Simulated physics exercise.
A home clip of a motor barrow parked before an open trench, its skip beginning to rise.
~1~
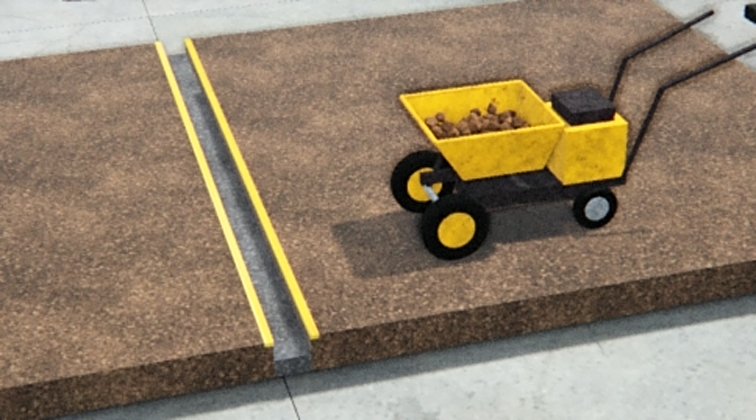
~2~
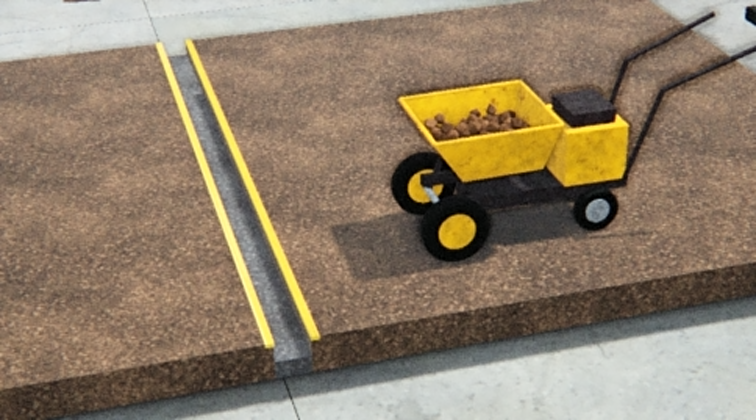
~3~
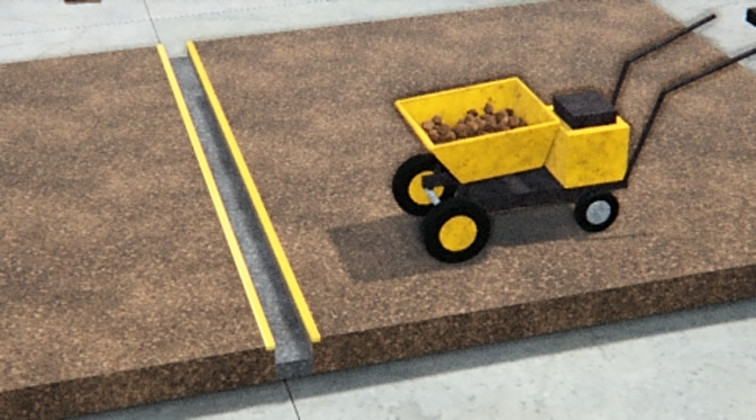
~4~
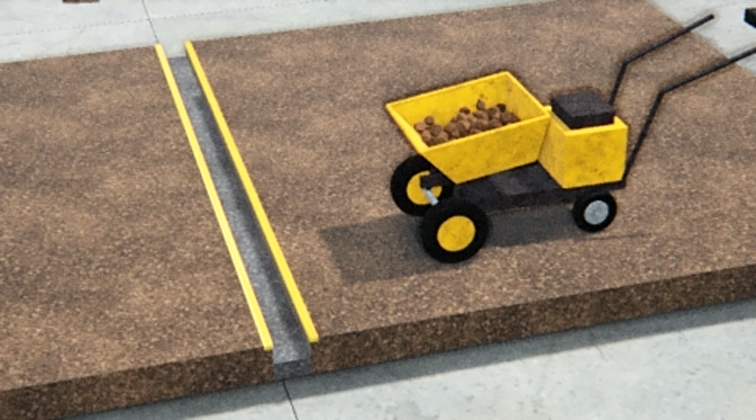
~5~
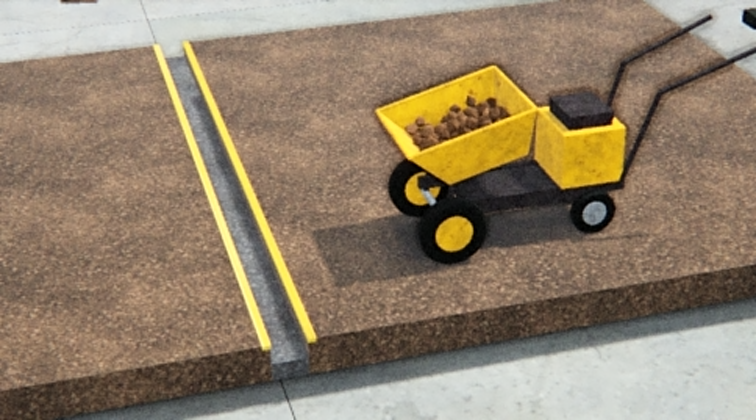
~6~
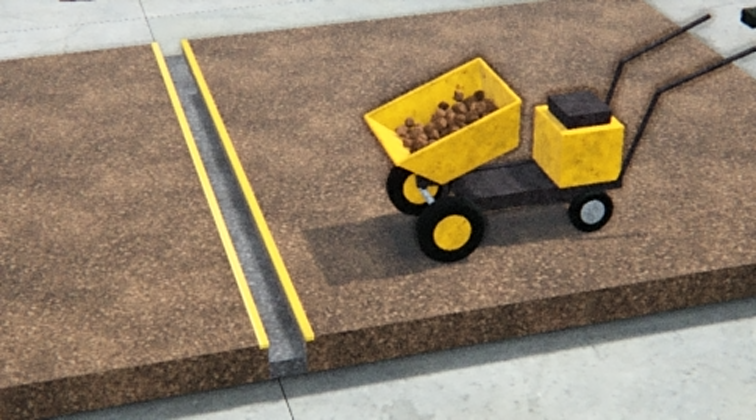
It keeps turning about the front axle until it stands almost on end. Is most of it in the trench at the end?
In the trench: Only the smaller part.
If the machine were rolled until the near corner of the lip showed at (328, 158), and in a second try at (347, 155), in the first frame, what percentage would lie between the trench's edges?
First some 10, then 40 per cent.
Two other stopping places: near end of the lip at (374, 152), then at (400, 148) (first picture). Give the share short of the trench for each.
Near 10 % and 40 %.
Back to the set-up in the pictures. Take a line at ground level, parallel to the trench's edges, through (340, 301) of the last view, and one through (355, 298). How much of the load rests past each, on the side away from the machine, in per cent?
First some 60, then 90 per cent.
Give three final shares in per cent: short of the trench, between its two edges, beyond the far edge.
In per cent, short 70, between 20 and beyond 0.
Just after the last frame, skip tipped steeply; every one in the skip.
A moment on, skip tipped right over; the larger part in the skip; roughly a quarter short of the trench; just a few falling.
Further on, skip tipped right over; about a tenth in the skip; roughly two thirds short of the trench; roughly a quarter in or heaped over the trench.
When it is over, skip tipped right over; about a tenth in the skip; the larger part short of the trench; roughly a quarter in or heaped over the trench; not one beyond it.
